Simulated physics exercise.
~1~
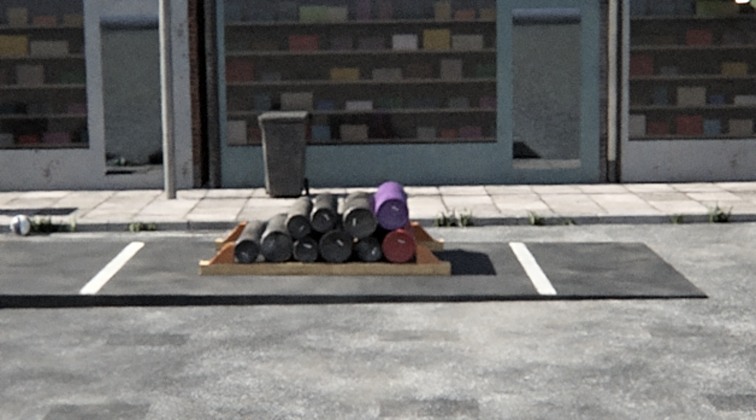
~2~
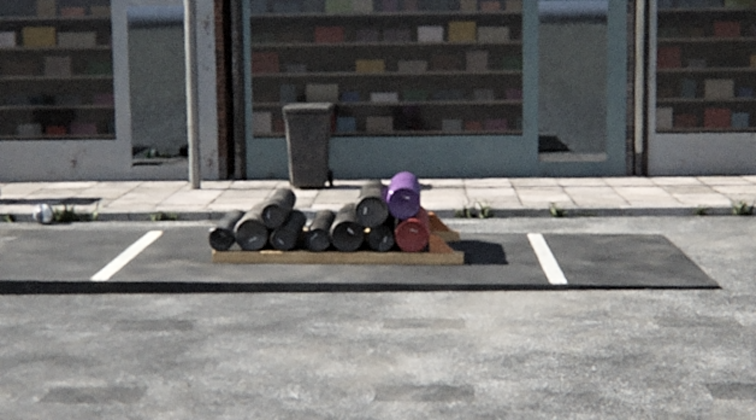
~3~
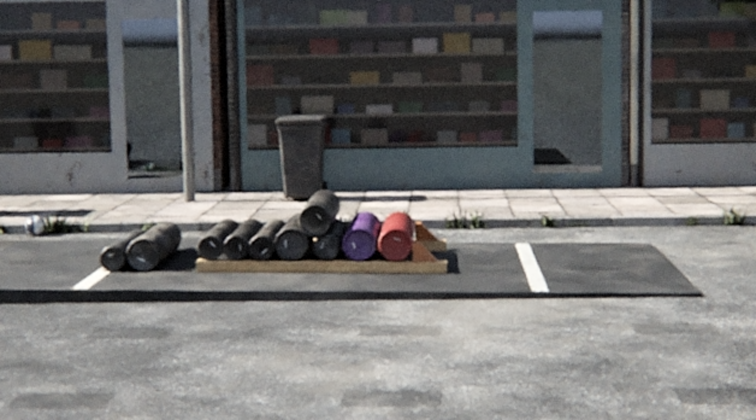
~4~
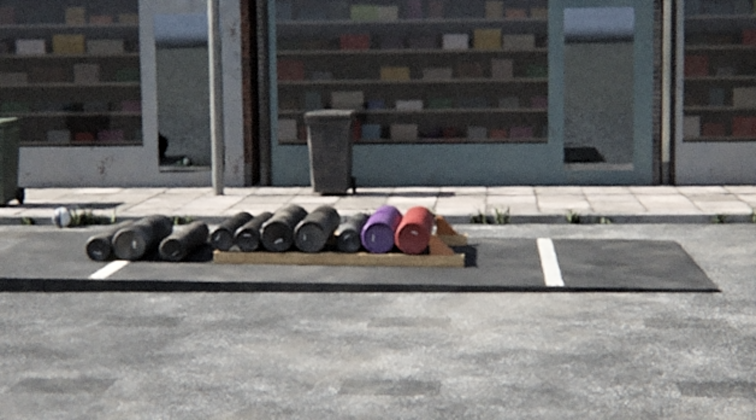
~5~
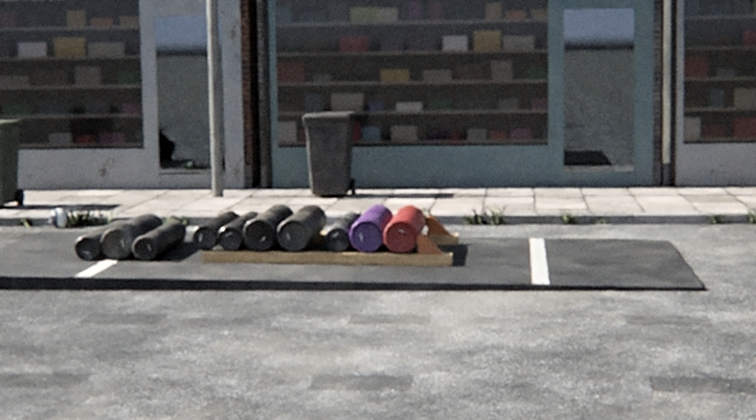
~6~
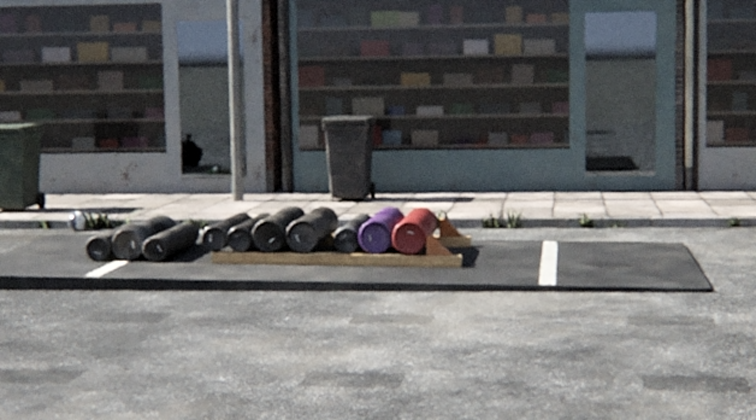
We see dark, purple and red cylinders stacked on wooden bearers between white lines; the left chock comes away, the pile collapses leftward, and purple drops beside red. Three dark cylinders end around the left line, while the rest lie in a row on the bearers.
